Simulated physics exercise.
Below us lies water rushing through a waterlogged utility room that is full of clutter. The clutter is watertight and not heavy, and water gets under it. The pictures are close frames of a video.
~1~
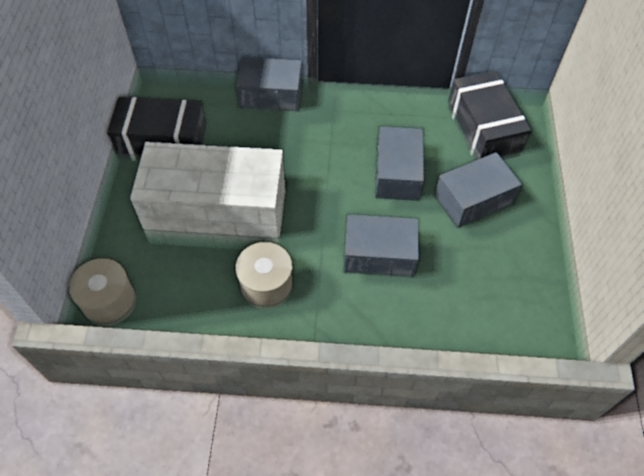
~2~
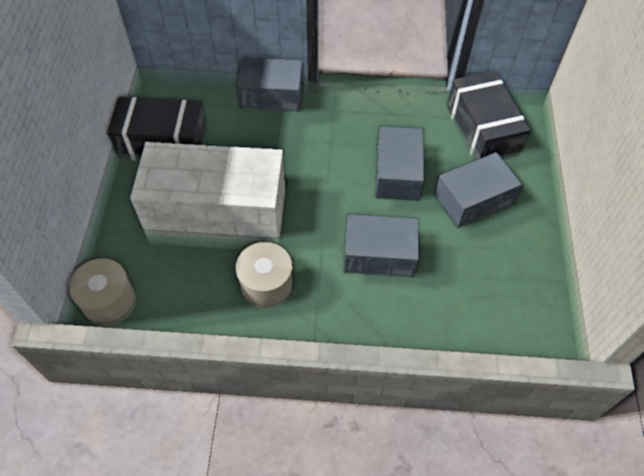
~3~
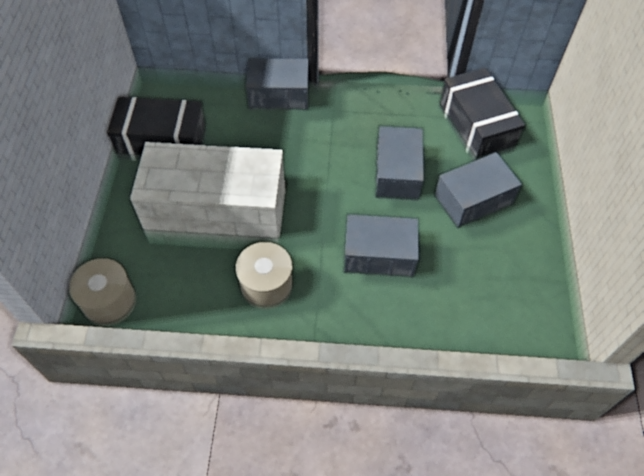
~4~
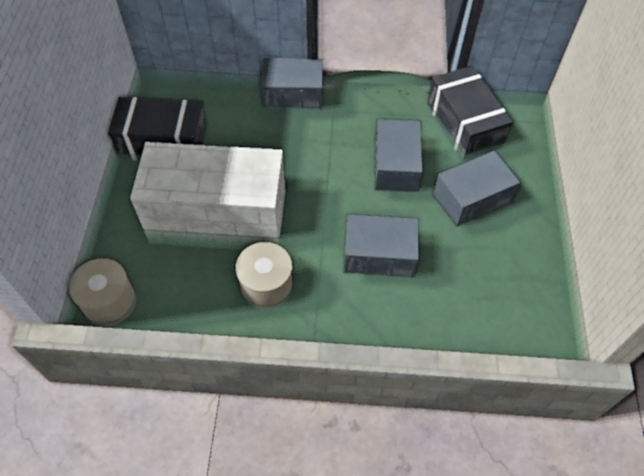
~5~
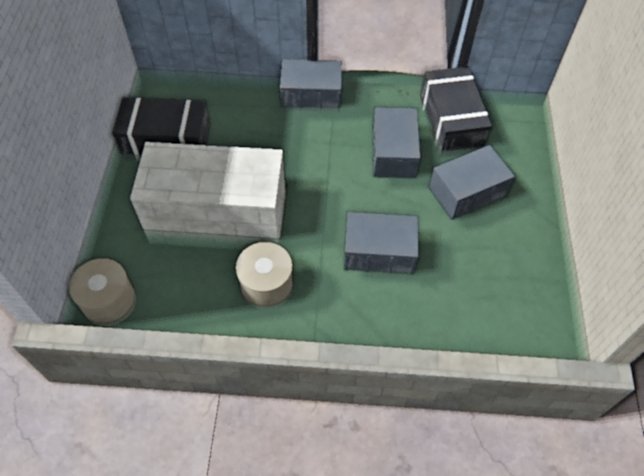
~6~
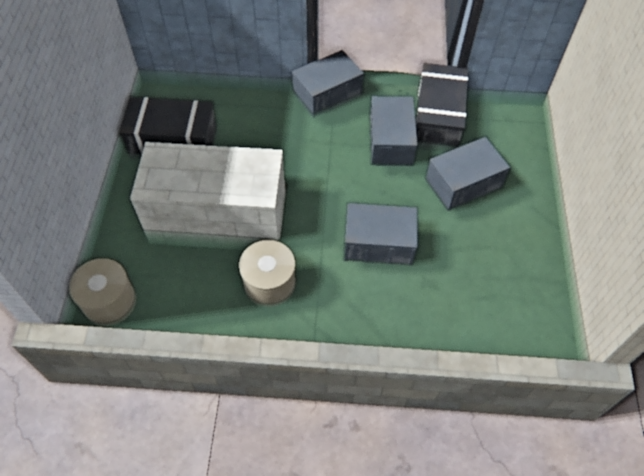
A gray crate by the back wall drifted right and turned while a black trunk with white bands swung leftward, both floating toward the open doorway in the flooded room as nearby boxes barely shifted.
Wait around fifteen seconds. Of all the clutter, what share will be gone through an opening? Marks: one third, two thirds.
That comes to two thirds or above.
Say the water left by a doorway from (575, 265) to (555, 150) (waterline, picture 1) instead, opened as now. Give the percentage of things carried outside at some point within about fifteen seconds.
Some 60 per cent.
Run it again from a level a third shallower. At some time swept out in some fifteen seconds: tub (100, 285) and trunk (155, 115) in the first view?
One after the other: Stays, left behind.
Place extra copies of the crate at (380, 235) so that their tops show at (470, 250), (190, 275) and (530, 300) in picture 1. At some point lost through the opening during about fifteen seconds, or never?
One after the other: Out, no, inside.
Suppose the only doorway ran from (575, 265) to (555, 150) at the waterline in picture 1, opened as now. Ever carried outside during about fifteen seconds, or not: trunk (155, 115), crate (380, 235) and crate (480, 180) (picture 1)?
As listed: Kept in, through, gone.
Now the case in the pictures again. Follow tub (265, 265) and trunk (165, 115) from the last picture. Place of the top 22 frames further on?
Roughly at (357, 124) and (311, 82).
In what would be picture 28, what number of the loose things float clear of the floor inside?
It comes to 3.
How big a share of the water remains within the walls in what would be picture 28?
Near 48 in a hundred.
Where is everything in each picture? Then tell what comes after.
A crate at (269, 73), afloat; a trunk at (492, 104), afloat; 0 of 8 have shifted, in the first frame.
A crate at (270, 73) floats; a trunk at (491, 104), afloat; 0 of 8 have shifted, in the second frame.
A crate at (278, 73) floats, close to its start; a trunk at (484, 101) floats, close to its start; 2 of 8 have shifted, in the third frame.
A crate at (292, 72), afloat, close to its start; a trunk at (472, 99), afloat, close to its start; 3 of 8 have shifted, in the fourth frame.
A crate at (311, 74), afloat, a stride from its start; a trunk at (457, 98) floats, a stride from its start; 4 of 8 have shifted, in the fifth frame.
A crate at (328, 72) floats, a stride from its start; a trunk at (444, 94) floats, a stride from its start; 6 of 8 have shifted, in the sixth frame.
A moment on, 1 of 8 are out; 7 afloat.
Next, 4 of 8 are out; 4 afloat.
Later, 5 of 8 are out; 3 afloat.
In the end, 7 of 8 are out; 1 afloat.
